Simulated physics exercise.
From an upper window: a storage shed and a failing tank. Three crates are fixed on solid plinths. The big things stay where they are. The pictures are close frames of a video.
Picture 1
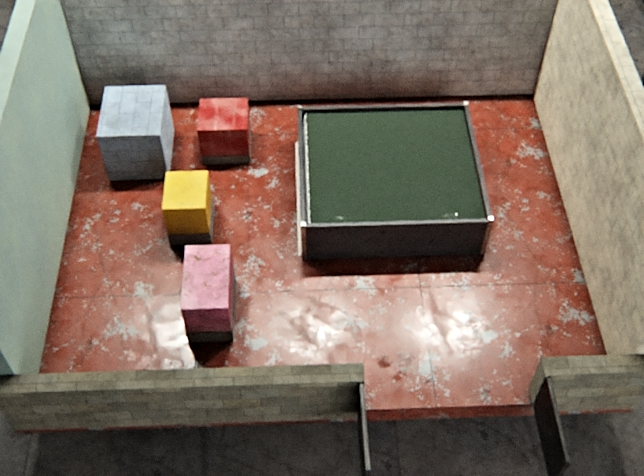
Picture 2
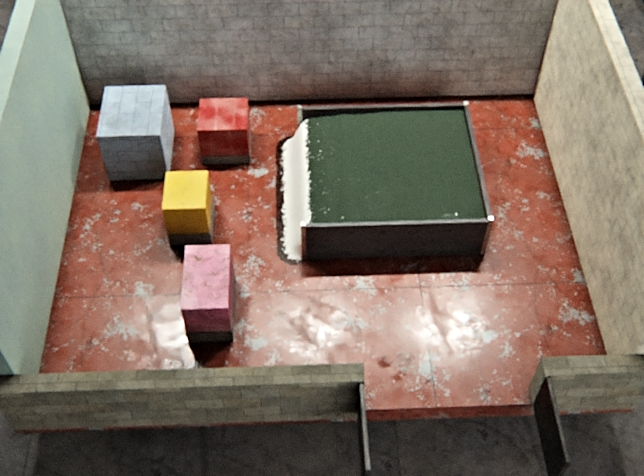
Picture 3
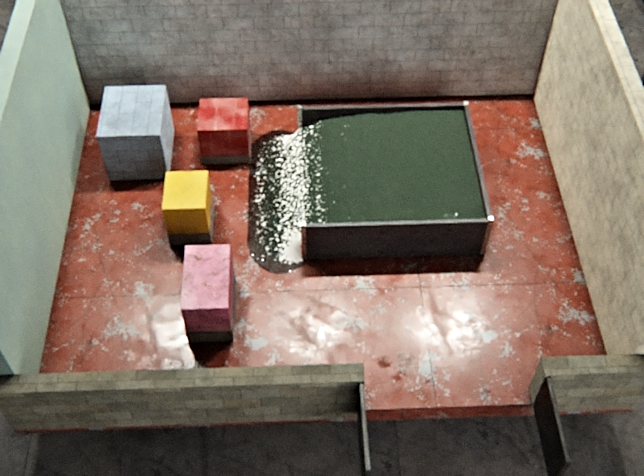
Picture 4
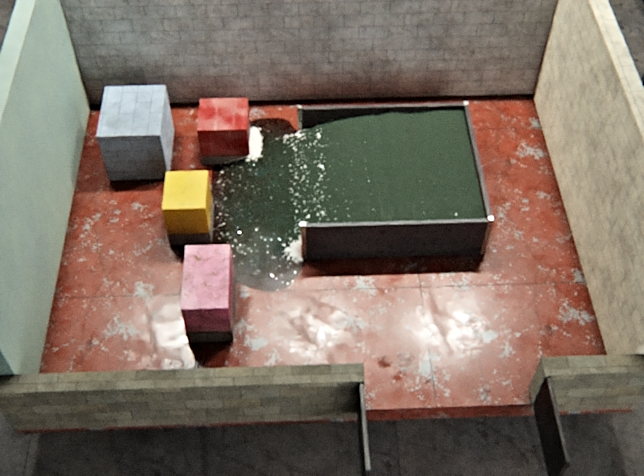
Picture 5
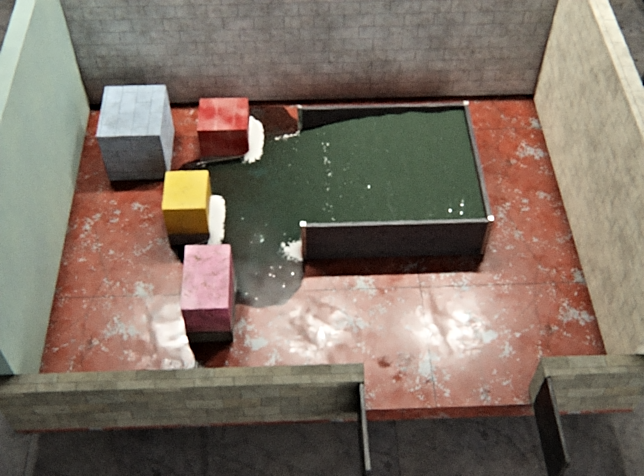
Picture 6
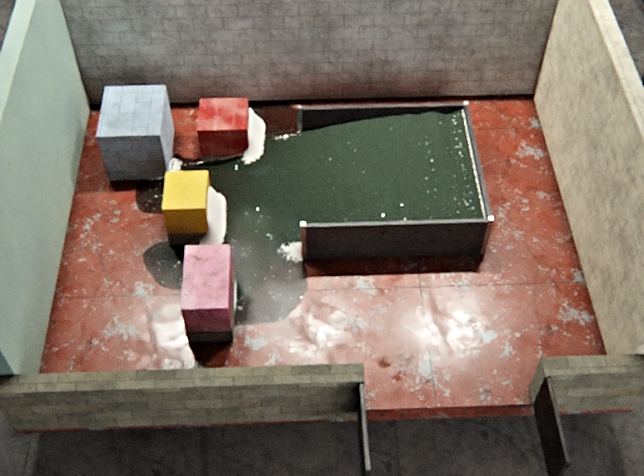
Dark green water pours out the tank's open left side and spreads around the colored blocks.
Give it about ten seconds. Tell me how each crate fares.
The yellow crate is soaked; the red crate is soaked; the pink crate is soaked.
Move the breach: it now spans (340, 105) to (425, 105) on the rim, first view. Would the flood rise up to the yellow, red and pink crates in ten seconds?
One by one: Yellow remains dry; red gets wet; pink is spared.
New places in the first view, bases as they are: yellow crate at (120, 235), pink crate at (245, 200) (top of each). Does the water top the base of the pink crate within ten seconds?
My reading: Pink takes water.
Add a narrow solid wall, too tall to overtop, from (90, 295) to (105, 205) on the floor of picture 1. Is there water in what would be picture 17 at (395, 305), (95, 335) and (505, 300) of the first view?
In turn: Dry, wet, clear.
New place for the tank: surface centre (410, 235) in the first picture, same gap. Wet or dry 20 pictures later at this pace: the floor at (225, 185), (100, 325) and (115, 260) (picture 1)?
As listed: Wet, flooded, awash.
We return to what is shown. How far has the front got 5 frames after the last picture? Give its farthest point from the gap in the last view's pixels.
Close to (51, 316).
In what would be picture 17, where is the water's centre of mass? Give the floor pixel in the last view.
At about (276, 201).
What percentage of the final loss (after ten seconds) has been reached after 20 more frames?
Close to 0 %.
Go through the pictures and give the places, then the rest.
The first frame shows the open tank at (389, 165) is whole and still.
In the second frame, water pours out at (304, 185) and has run to (295, 139).
In the third frame, water pours out at (304, 188) and has run to (269, 137).
In the fourth frame, the front is at (261, 123), out from the gap at (304, 189).
In the fifth frame, the front is at (237, 299), out from the gap at (304, 189).
In the sixth frame, water pours out at (304, 189) and has run to (163, 280).
A moment on, water covers 30 % of the floor; the yellow crate water round its plinth, the red crate water round its plinth, the pink crate water round its plinth.
Next, water covers 50 % of the floor; the yellow crate water round its plinth, the red crate water round its plinth, the pink crate water round its plinth.
Then, water covers 70 % of the floor; the yellow crate water round its plinth, the red crate water round its plinth, the pink crate water round its plinth.
Later, water covers 100 % of the floor; the yellow crate water round its plinth, the red crate water round its plinth, the pink crate water round its plinth.
In the end, water covers 100 % of the floor; the yellow crate was topped, the red crate was topped, the pink crate was topped.
